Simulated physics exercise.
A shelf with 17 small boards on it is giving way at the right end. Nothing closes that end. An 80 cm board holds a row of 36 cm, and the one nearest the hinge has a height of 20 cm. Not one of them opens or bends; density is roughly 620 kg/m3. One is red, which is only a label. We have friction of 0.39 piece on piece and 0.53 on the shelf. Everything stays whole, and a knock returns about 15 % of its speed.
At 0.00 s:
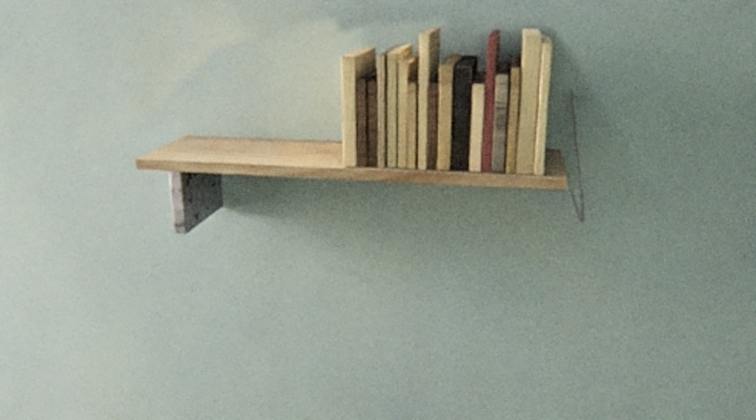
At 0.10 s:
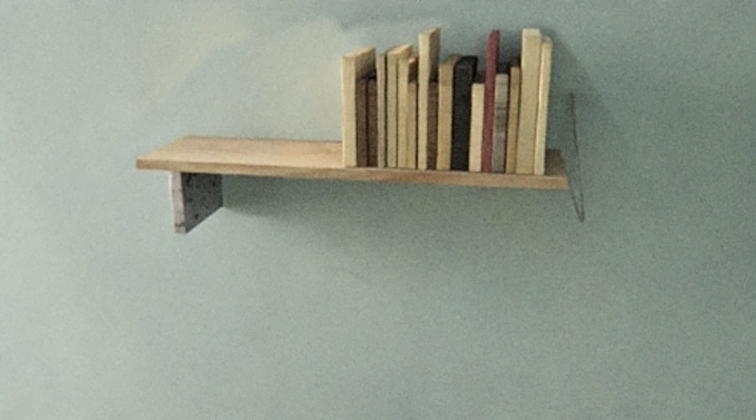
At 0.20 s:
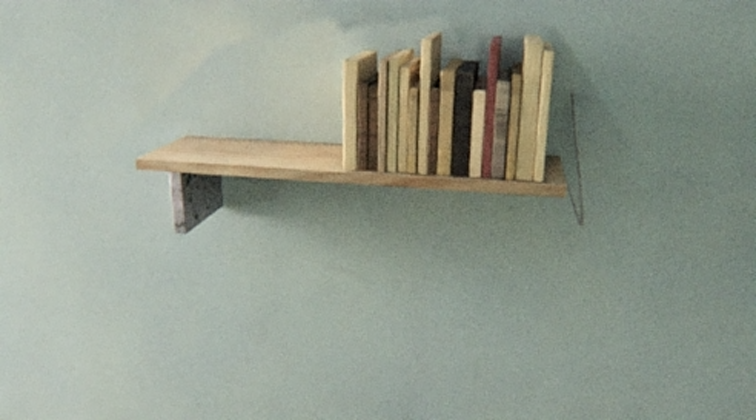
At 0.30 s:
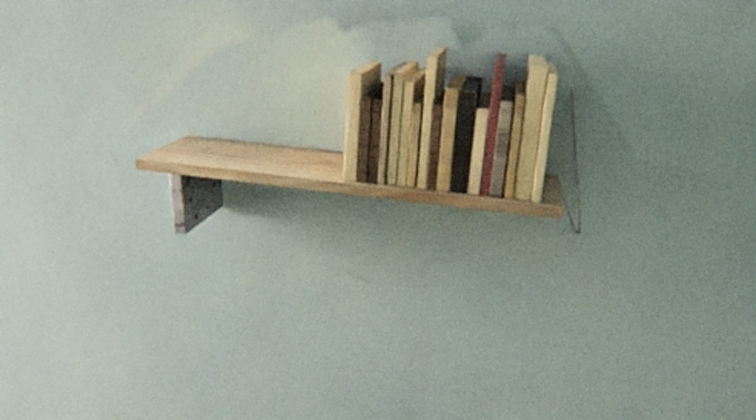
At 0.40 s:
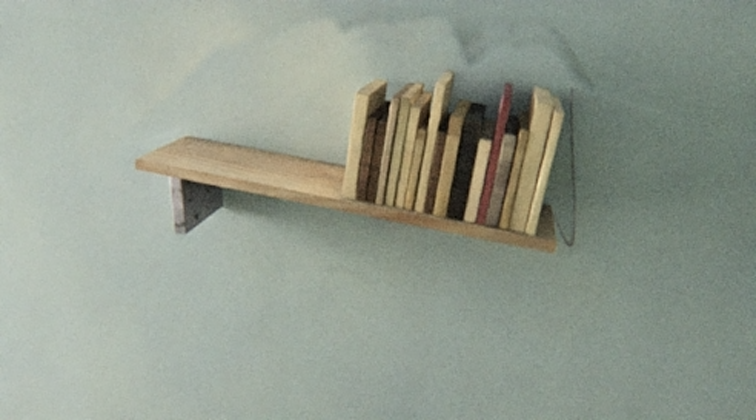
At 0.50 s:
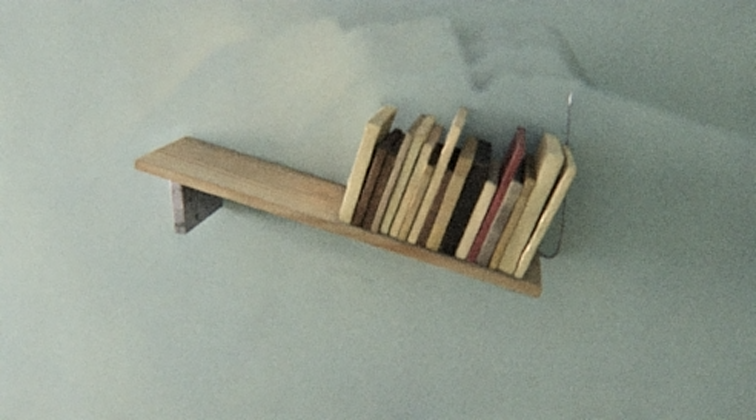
A wooden wall shelf holding a row of upright books, one of them red, stayed level at first, then sagged lower and lower at its right end as the books leaned over to the right.
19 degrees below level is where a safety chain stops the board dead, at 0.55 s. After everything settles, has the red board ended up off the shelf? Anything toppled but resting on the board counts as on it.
Yes.
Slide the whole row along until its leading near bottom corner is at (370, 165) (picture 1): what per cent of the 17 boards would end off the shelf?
That gives 0 per cent.
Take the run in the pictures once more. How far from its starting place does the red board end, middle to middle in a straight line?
About 105 cm from where it started.
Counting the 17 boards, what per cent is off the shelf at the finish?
Share: Approx. 30 %.
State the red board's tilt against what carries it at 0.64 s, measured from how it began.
30°.
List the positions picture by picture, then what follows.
In the first frame (each place is the centre of the face we see best; leans and shifts are taken against what carries them), shelf's free end (549, 184) slope 0°; red board (489, 107); all in place.
Shelf's free end (549, 184) slope 0°; red board (489, 107), in the second frame.
Shelf's free end (549, 191) slope 1°; red board (490, 113), in the third frame.
Shelf's free end (546, 211) slope 4°; red board (492, 132), in the fourth frame.
Shelf's free end (539, 245) slope 8°; red board (493, 164), in the fifth frame.
Shelf's free end (525, 289) slope 15°; red board (495, 208) tilted 5°; steepest lean 7°, the board at (545, 225); 16 have shifted, in the sixth frame.
By 0.64 s, none of the 17 boards off the shelf, 17 disturbed; red board tilted 32°.
By 1.02 s, 4 of the 17 boards off the shelf; red board on its side.
When it is over (1.8 s), 5 of the 17 boards off the shelf; red board on its side.
